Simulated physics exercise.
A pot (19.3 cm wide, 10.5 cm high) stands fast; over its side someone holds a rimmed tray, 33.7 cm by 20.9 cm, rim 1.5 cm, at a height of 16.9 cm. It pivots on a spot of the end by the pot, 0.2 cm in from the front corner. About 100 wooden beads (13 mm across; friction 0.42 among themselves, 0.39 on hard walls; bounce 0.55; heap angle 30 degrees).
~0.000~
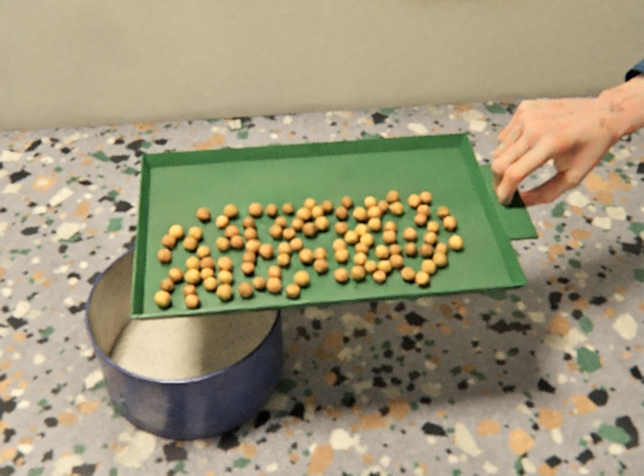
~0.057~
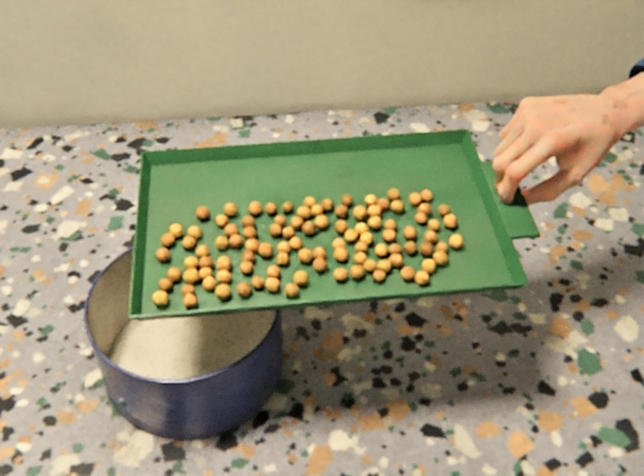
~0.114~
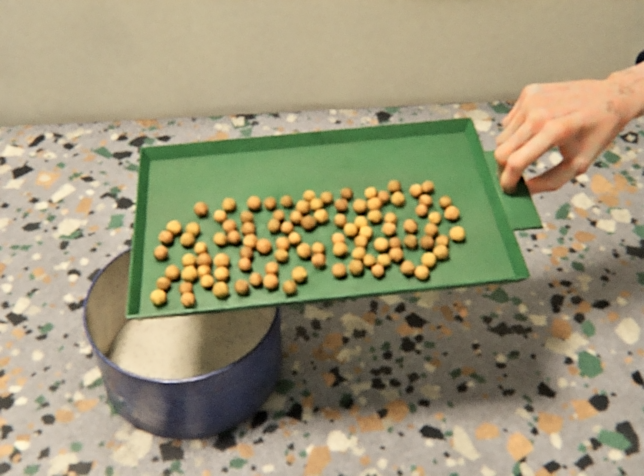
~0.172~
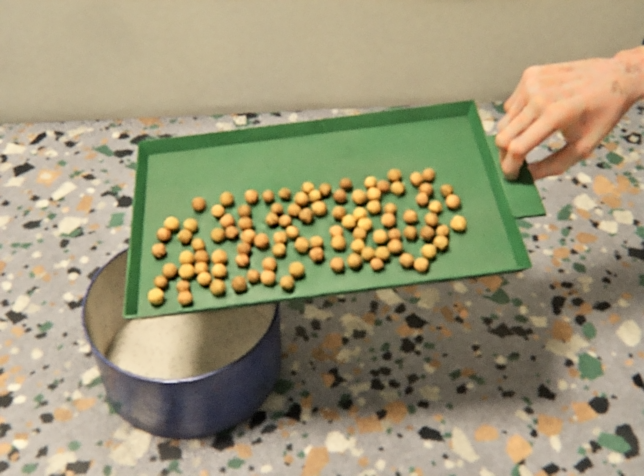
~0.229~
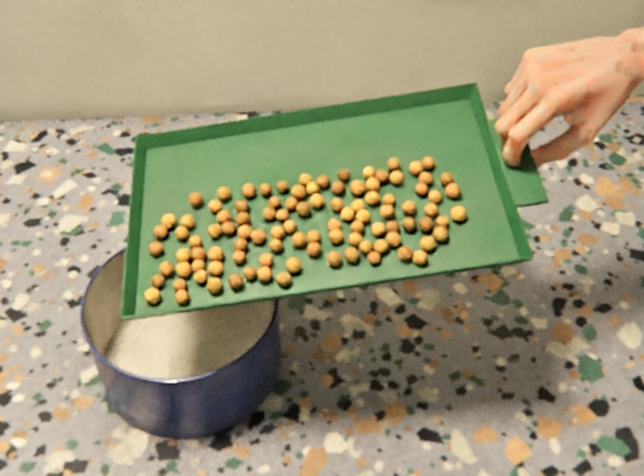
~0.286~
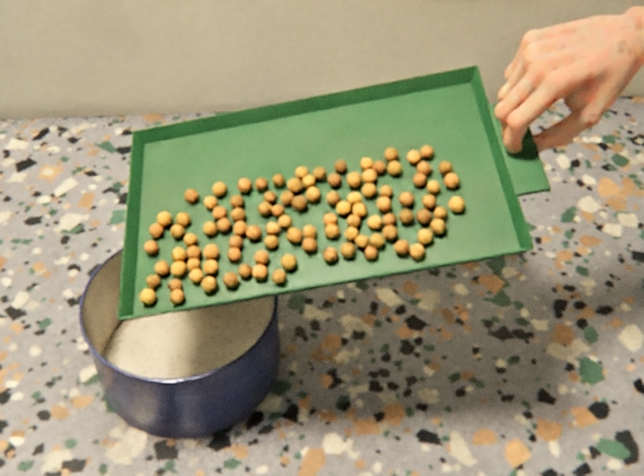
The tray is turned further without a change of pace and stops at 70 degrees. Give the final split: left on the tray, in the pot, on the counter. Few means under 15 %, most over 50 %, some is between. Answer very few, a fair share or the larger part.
Tray very few, pot very few, counter the larger part.
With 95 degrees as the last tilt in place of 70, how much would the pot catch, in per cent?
Then about 5 per cent.
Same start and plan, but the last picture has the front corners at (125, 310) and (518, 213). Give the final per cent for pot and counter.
Pot 45, counter 55.
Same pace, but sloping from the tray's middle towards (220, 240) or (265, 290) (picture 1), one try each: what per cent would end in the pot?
About 70 and 0 per cent.
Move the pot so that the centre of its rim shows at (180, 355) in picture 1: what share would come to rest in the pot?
About 90 per cent.
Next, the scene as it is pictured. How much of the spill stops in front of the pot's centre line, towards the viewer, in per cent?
About 90 per cent.
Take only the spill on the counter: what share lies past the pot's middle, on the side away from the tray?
About 100 per cent.
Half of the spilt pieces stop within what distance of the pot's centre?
Some 24 cm.
Then, at 0.74 s, tilt 40 degrees; the tray holds 100 %, the pot 0 %.
After 1.05 s, tilt 59 degrees; the tray holds 70 %, the pot 5 %.
Then, at 1.45 s, tilt 70 degrees; the tray holds 10 %, the pot 5 %.
At rest (2.7 s), tray 0 %, pot 5 %, counter 95 %.
